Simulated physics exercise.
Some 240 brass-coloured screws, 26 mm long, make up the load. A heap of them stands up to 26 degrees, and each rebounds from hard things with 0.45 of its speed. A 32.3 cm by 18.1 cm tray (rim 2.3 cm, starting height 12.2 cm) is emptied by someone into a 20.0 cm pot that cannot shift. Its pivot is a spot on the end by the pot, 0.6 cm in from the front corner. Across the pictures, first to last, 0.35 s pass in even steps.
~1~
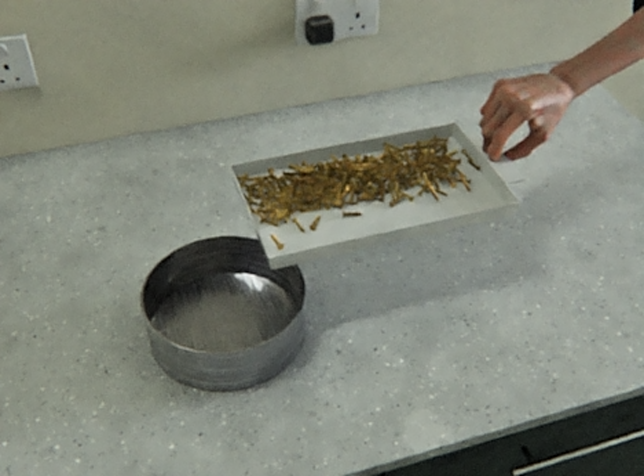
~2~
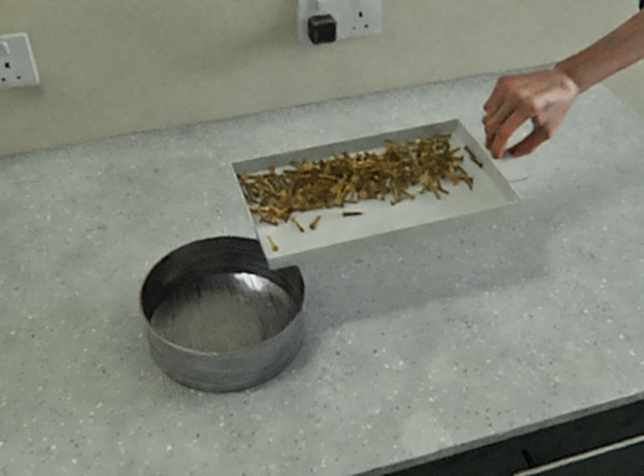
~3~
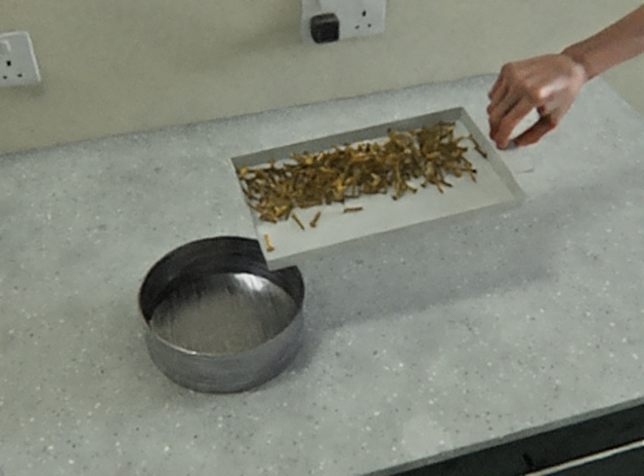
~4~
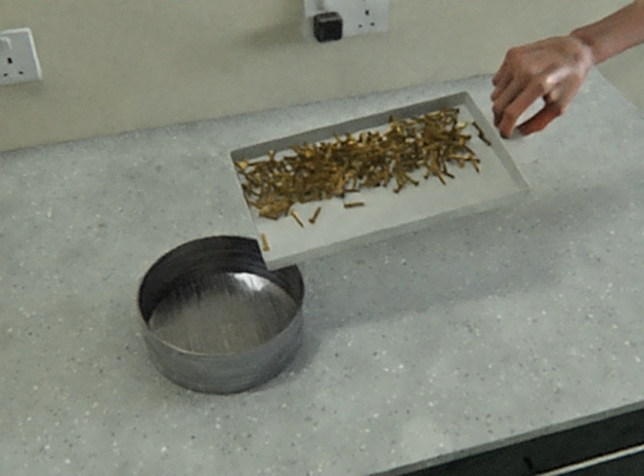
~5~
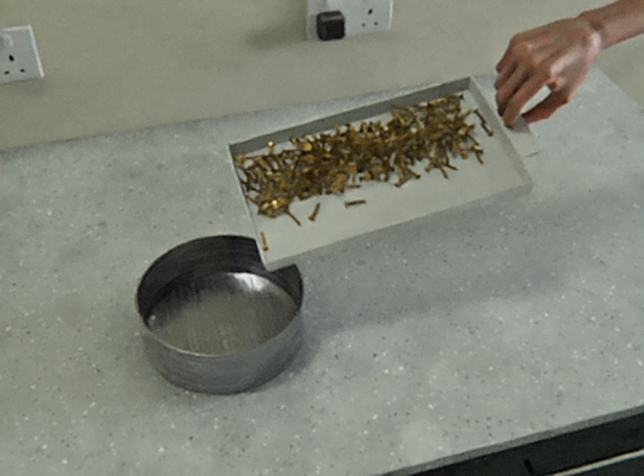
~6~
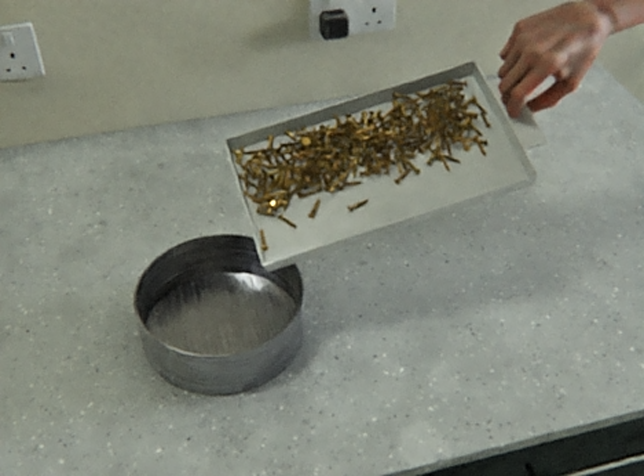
On a speckled grey countertop, a hand at the right raises the far end of a shallow white tray of brass-coloured screws, gradually tilting it towards a round metal pot at the left while the screws stay heaped.
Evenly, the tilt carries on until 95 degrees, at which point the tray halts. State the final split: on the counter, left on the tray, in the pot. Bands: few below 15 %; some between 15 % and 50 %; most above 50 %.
Counter: Some; left on the tray: Few; pot: Most.
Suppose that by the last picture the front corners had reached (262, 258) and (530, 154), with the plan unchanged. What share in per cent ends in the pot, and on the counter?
The pot gets 90 and the counter 10.
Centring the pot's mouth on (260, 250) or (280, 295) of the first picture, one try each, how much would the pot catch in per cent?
Estimates: 0 % and 95 %, in that order.
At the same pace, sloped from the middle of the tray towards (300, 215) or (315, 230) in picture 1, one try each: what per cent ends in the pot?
About 80 and 100 per cent.
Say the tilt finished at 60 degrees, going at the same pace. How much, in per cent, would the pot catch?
You'd end up with some 5 % in the pot.
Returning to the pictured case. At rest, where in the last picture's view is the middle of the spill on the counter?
Around (288, 408).
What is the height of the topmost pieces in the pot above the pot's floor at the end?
3.0 cm.
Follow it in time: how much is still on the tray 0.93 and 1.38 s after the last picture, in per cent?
In turn: 85, 5.
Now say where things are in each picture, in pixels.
In the first frame, tray tilt 0 degrees, front corners at (271, 255) and (518, 201); middle of the pieces at (360, 181); pot at (224, 290).
In the second frame, tray tilt 1 degrees, front corners at (270, 256) and (520, 200); middle of the pieces at (361, 179).
In the third frame, tray tilt 5 degrees, front corners at (269, 258) and (524, 194), lowest corner left front; middle of the pieces at (363, 172).
In the fourth frame, tray tilt 10 degrees, front corners at (267, 259) and (528, 186), lowest corner left front; middle of the pieces at (364, 164).
In the fifth frame, tray tilt 14 degrees, front corners at (266, 260) and (532, 180), lowest corner left front; middle of the pieces at (365, 156).
In the sixth frame, tray tilt 19 degrees, front corners at (265, 262) and (535, 174), lowest corner left front; middle of the pieces at (365, 148); pot at (220, 290).
Then, 0.56 s after the last picture, tilt 55 degrees; the tray holds 95 %, the pot 0 %.
Then, 0.93 s after the last picture, tilt 79 degrees; the tray holds 85 %, the pot 5 %.
Then, 1.38 s after the last picture, tilt 95 degrees; the tray holds 5 %, the pot 60 %.
In the end, counter 35 %, tray 0 %, pot 65 %.
